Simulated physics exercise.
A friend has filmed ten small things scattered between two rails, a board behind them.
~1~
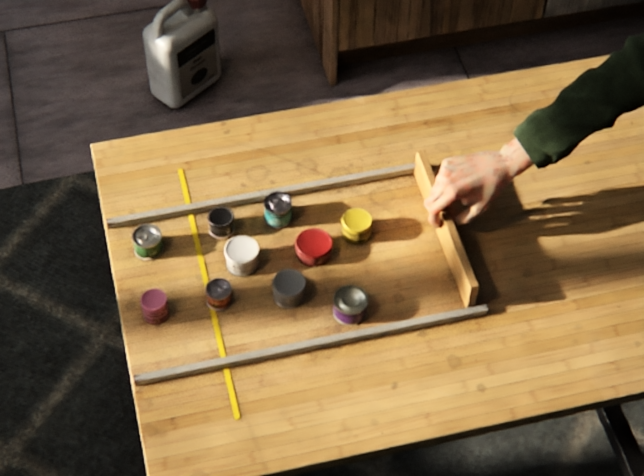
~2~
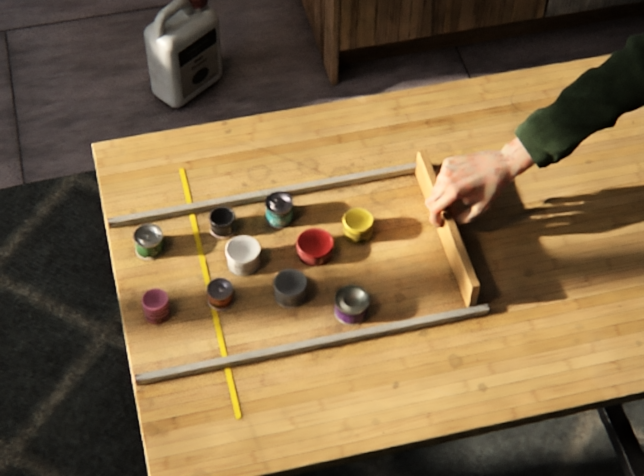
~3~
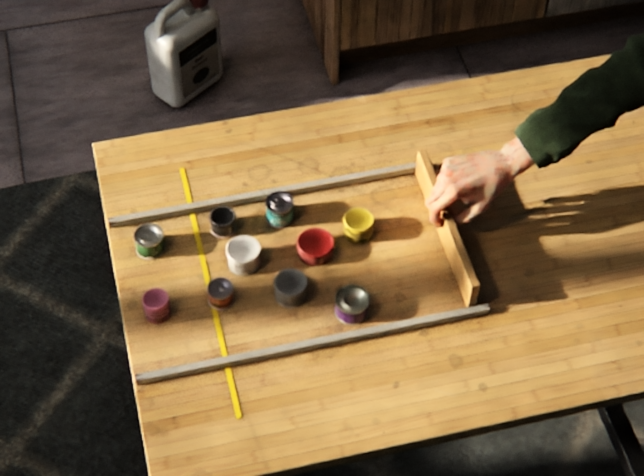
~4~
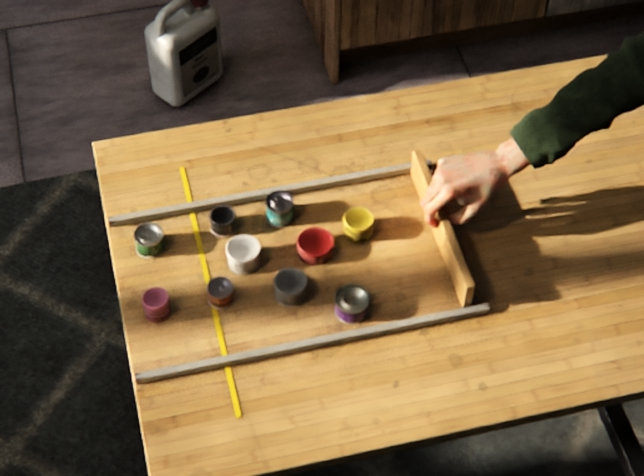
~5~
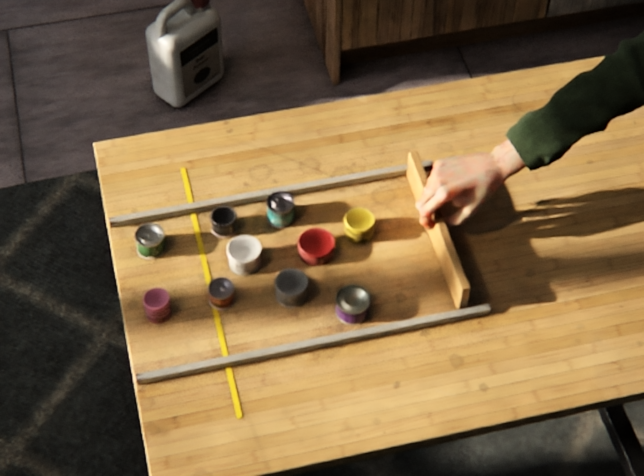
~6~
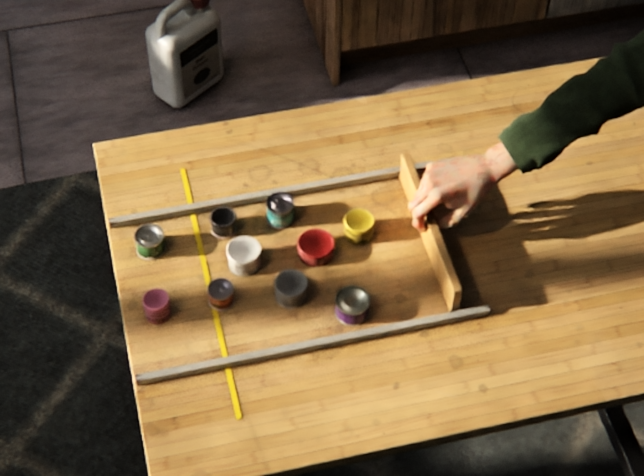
In the video, small round pots and tins sit scattered between two rails on a wooden table, crossed by yellow tape, while a hand holds an upright board at right, then slides it slightly left; the containers stay still.
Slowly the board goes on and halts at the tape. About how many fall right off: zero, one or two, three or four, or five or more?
As it turns out, the number that fall off is zero.
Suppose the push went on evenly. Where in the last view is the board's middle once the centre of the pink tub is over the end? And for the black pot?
About (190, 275), and (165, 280) for the other.
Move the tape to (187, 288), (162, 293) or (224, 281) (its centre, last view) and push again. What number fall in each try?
Down on the floor: 0, 3 and 0.
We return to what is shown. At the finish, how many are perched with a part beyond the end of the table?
0 of them.
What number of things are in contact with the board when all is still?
5 of them.
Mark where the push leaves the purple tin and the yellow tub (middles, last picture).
About (204, 338), and the other about (187, 251).
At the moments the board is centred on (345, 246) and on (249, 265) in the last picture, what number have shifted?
The counts are 3 and 8.
Soon after, none off yet; pink tub at rest near (157, 306); green pot at rest near (150, 242); orange tin at rest near (221, 295).
Then, none off yet; pink tub at rest near (157, 306); green pot at rest near (150, 242); orange tin moving near (212, 295).
At rest, the number that fall off is zero.
